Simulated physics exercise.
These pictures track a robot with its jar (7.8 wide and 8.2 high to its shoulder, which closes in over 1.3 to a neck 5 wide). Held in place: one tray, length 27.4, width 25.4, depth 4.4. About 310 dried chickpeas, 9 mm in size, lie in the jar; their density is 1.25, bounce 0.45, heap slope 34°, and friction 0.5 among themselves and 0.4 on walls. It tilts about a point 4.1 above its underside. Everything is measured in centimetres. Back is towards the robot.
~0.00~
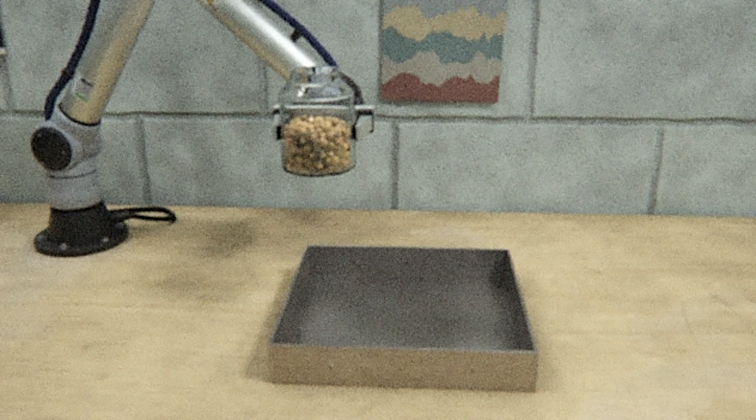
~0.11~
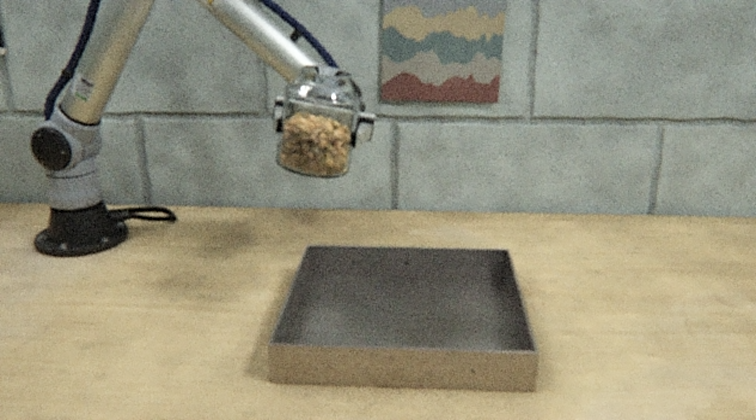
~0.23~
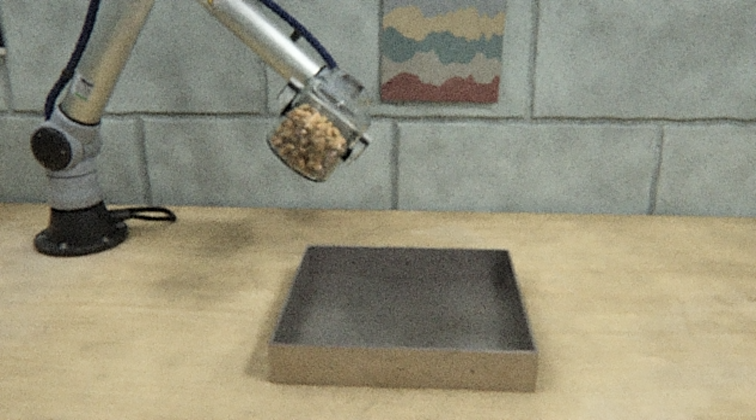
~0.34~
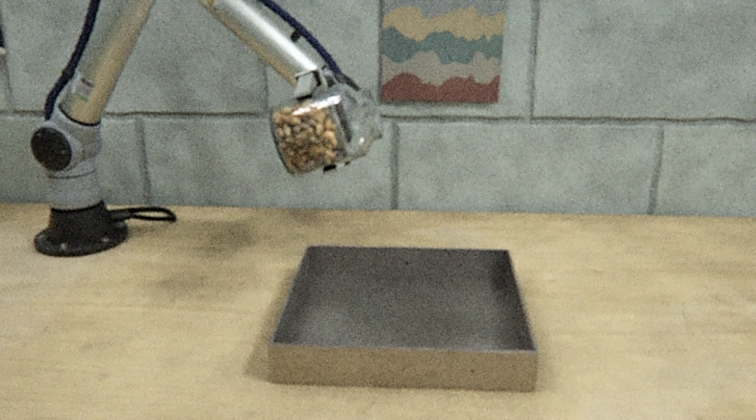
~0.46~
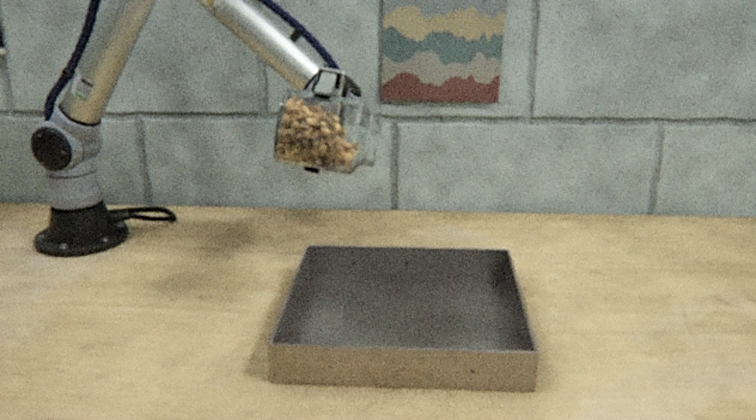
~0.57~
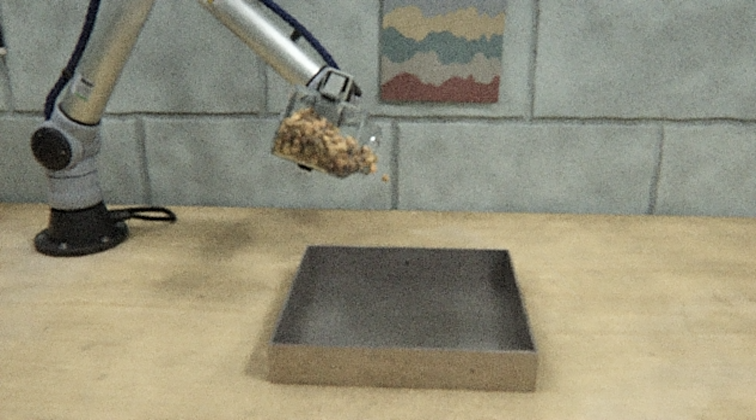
In this clip, a robot arm holding a clear jar of dried chickpeas above a dark, shallow tray steadily tilts the jar to the right past horizontal, and the chickpeas shift toward its mouth as a few emerge.
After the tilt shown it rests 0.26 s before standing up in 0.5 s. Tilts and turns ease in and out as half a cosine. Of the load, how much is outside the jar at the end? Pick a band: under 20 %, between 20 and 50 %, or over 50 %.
Under 20 %.
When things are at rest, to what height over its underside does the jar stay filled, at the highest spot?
Looks like roughly 6.5 cm, measured from the underside.
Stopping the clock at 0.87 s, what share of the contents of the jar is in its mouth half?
Mouth-half share: Approx. 55 %.
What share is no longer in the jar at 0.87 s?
10 %.
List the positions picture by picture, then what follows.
Jar middle at (318, 131), upright; upper third of the load around (316, 131), from x 285 to 350, top at y 120; 314 in the jar, in the first picture.
Jar middle at (318, 131), tipped 10°; upper third of the load around (313, 130), from x 285 to 350, top at y 115, in the second picture.
Jar middle at (318, 131), tipped 38°; upper third of the load around (303, 126), from x 275 to 345, top at y 110, in the third picture.
Jar middle at (318, 131), tipped 72°; upper third of the load around (302, 117), from x 280 to 335, top at y 105, in the fourth picture.
Jar middle at (318, 131), tipped 99°; upper third of the load around (301, 119), from x 280 to 355, top at y 100, in the fifth picture.
Jar middle at (318, 131), tipped 110°; upper third of the load around (303, 130), from x 280 to 385, top at y 110; 314 in the jar, in the sixth picture.
After 0.87 s, tipped 108°, highest piece 26 above the table; 284 in the jar, 26 in the tray, 4 in flight or on a rim.
After 1.18 s, tipped 23°, highest piece 29 above the table; 276 in the jar, 38 in the tray.
After 1.53 s, upright, highest piece 27 above the table; 276 in the jar, 38 in the tray.
After 2.23 s, upright, highest piece 27 above the table; 276 in the jar, 38 in the tray.
At rest, 276 in the jar, 38 in the tray. That is 12 % outside the jar.
